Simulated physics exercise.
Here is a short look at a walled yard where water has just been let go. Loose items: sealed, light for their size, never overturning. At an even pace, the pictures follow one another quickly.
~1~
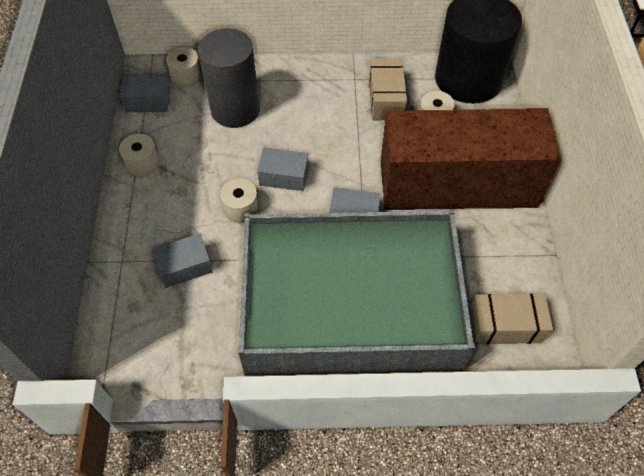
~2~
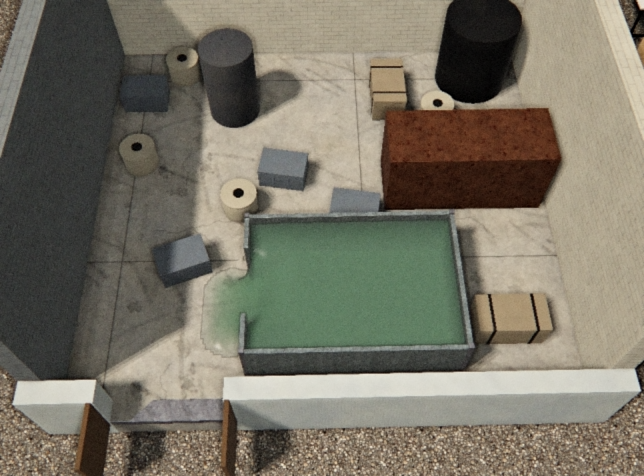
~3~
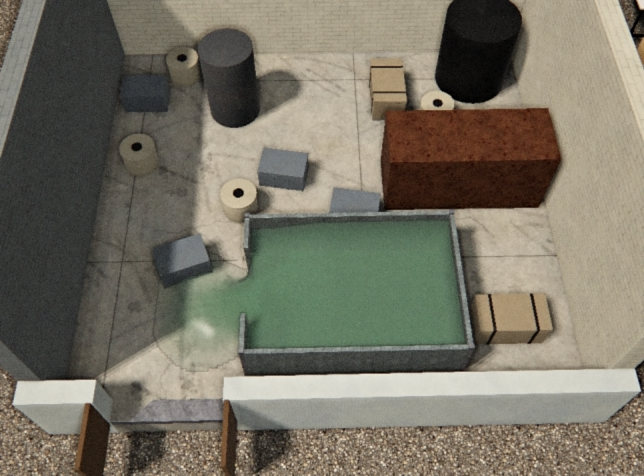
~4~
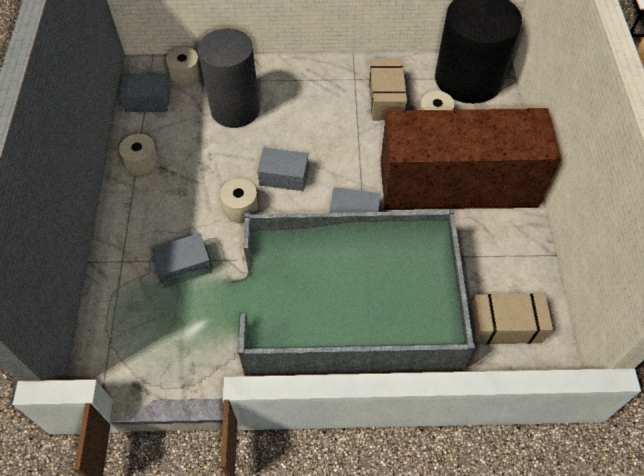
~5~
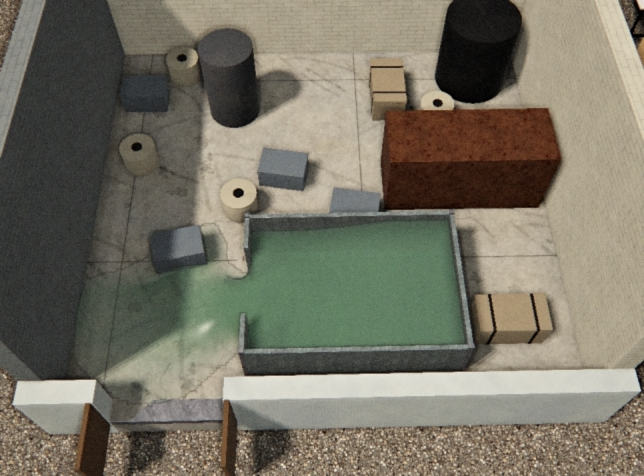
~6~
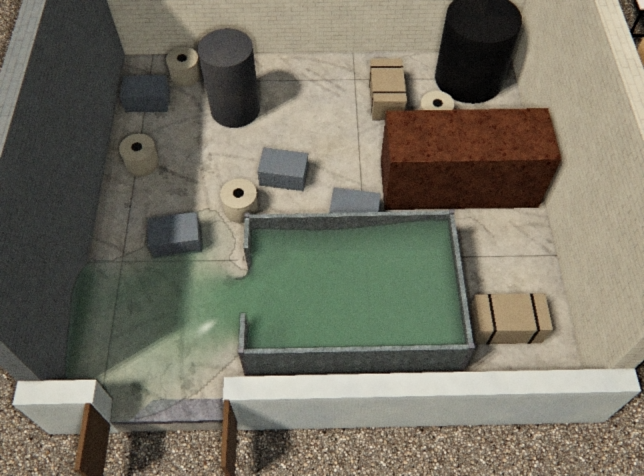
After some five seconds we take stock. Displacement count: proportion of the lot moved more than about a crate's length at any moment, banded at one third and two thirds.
Proportion: One third to two thirds.
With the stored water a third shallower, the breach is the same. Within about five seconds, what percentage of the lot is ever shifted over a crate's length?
40 per cent or so.
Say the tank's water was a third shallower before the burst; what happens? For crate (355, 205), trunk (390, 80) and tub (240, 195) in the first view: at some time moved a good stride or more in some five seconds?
Answers in the order asked: Stayed within the threshold, stayed within the threshold, stayed within the threshold.
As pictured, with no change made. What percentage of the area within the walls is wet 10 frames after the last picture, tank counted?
I'd put it at around 35 in a hundred.
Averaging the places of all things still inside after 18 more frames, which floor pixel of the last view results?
In the last view, somewhere about (304, 152).
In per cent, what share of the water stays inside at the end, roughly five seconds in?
It comes to about 84 parts in a hundred.
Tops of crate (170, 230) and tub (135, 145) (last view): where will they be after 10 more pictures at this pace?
The tops should be near (173, 166) and near (180, 121).
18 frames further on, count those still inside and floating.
By my reckoning the number comes out at 3.
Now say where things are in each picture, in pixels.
In the first frame, a crate at (180, 254) rests on the ground; a tub at (137, 147) rests on the ground; 0 of 10 have shifted.
In the second frame, a crate at (180, 254), on the bottom; a tub at (137, 147) rests on the ground; 0 of 10 have shifted.
In the third frame, a crate at (180, 254) rests on the ground; a tub at (137, 147), on the bottom; 0 of 10 have shifted.
In the fourth frame, a crate at (180, 254), on the bottom; a tub at (137, 147), on the bottom; 0 of 10 have shifted.
In the fifth frame, a crate at (176, 243), on the bottom, close to its start; a tub at (137, 147) rests on the ground; 1 of 10 have shifted.
In the sixth frame, a crate at (172, 229) rests on the ground, a stride from its start; a tub at (137, 147), on the bottom; 1 of 10 have shifted.
A moment on, 1 of 10 are well off their spots; 0 afloat.
Next, 2 of 10 are well off their spots; 0 afloat.
Later, 4 of 10 are well off their spots; 3 afloat.
In the end, 4 of 10 are well off their spots, and 4 have been at some point; 2 afloat.
